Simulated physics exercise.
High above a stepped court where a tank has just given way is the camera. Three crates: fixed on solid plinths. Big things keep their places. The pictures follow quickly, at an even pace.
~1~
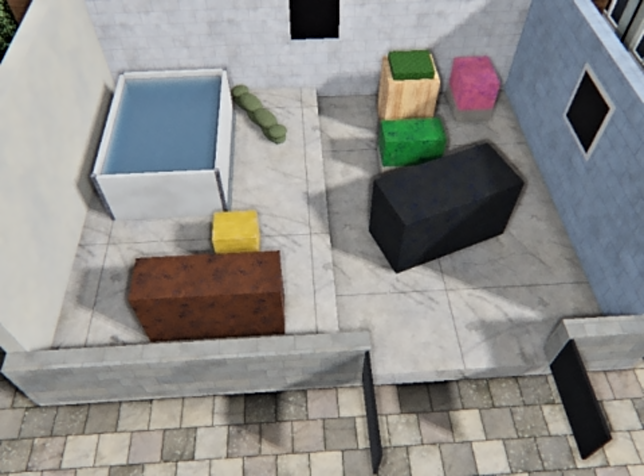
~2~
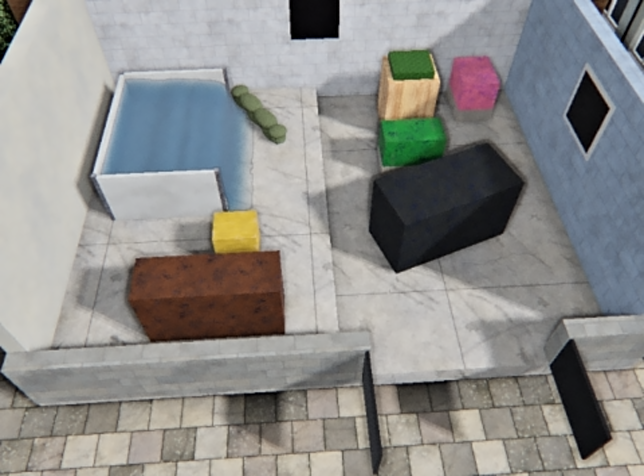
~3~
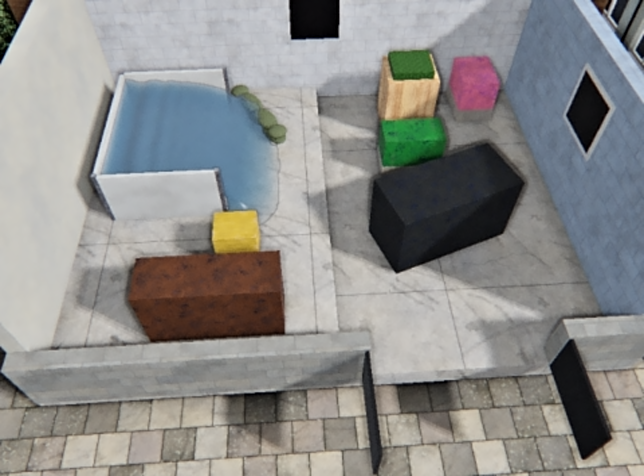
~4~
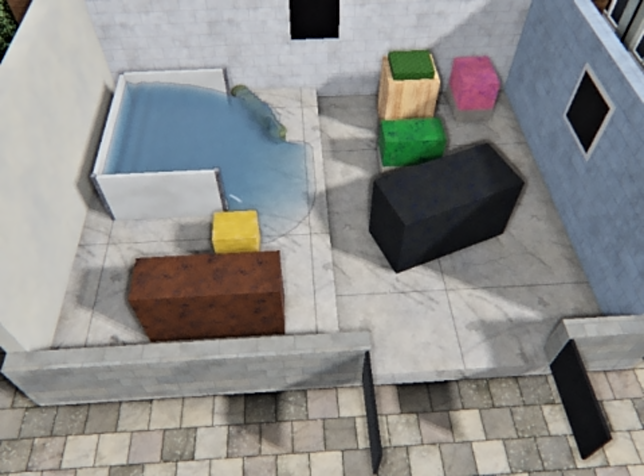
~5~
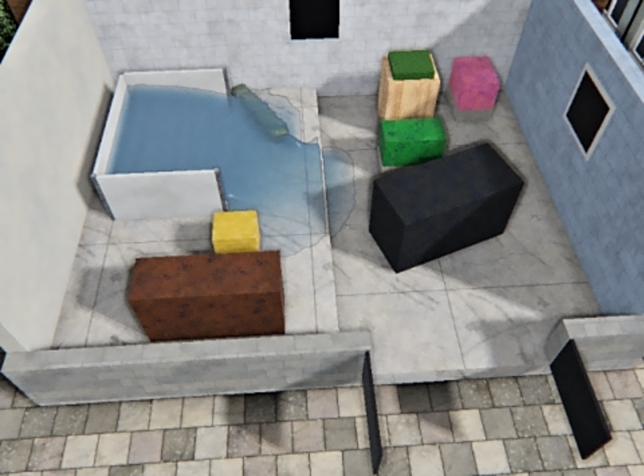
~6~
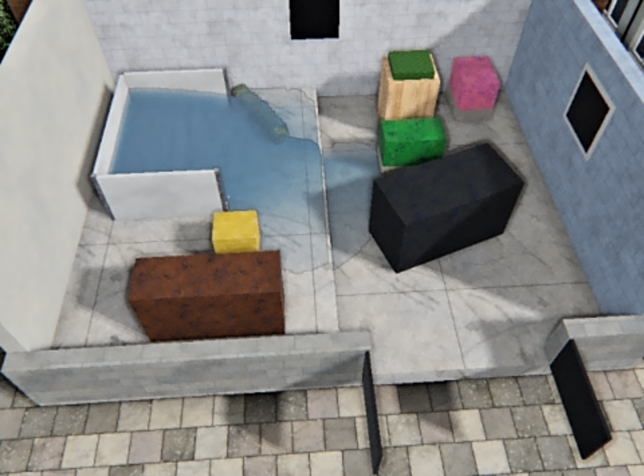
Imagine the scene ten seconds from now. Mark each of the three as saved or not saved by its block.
Green crate - not saved; pink crate - not saved; yellow crate - saved.
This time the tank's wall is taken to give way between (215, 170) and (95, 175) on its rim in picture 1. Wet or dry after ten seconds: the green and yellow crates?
My reading: Green keeps dry; yellow gets wet.
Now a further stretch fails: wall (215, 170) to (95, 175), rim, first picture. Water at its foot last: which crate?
My pick is the pink one.
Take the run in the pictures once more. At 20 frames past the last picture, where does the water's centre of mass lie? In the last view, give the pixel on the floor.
Around pixel (348, 174).
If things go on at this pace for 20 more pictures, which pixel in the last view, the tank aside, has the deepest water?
About at (513, 117).
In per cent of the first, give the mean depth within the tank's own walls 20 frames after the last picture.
Somewhere near 20 %, give or take.
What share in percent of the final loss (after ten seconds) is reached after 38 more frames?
Near 50 in a hundred.
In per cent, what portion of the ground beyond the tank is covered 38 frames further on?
Roughly 80 %.
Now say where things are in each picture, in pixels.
In the first frame, the open tank at (167, 122) is whole and still.
In the second frame, water pours out at (224, 144) and has run to a hidden place.
In the third frame, the front is at a hidden place, out from the gap at (225, 147).
In the fourth frame, water pours out at (225, 149) and has run to a hidden place.
In the fifth frame, the front is at (315, 238), out from the gap at (225, 149).
In the sixth frame, the front is at a hidden place, out from the gap at (226, 150).
A moment on, water covers 45 % of the floor; the green crate water round its plinth, the pink crate not reached, the yellow crate water round its plinth.
Next, water covers 60 % of the floor; the green crate water round its plinth, the pink crate water round its plinth, the yellow crate water round its plinth.
Then, water covers 70 % of the floor; the green crate water round its plinth, the pink crate water round its plinth, the yellow crate water round its plinth.
Later, water covers 80 % of the floor; the green crate water round its plinth, the pink crate water round its plinth, the yellow crate water round its plinth.
In the end, water covers 85 % of the floor; the green crate was topped, the pink crate was topped, the yellow crate stayed above the water.
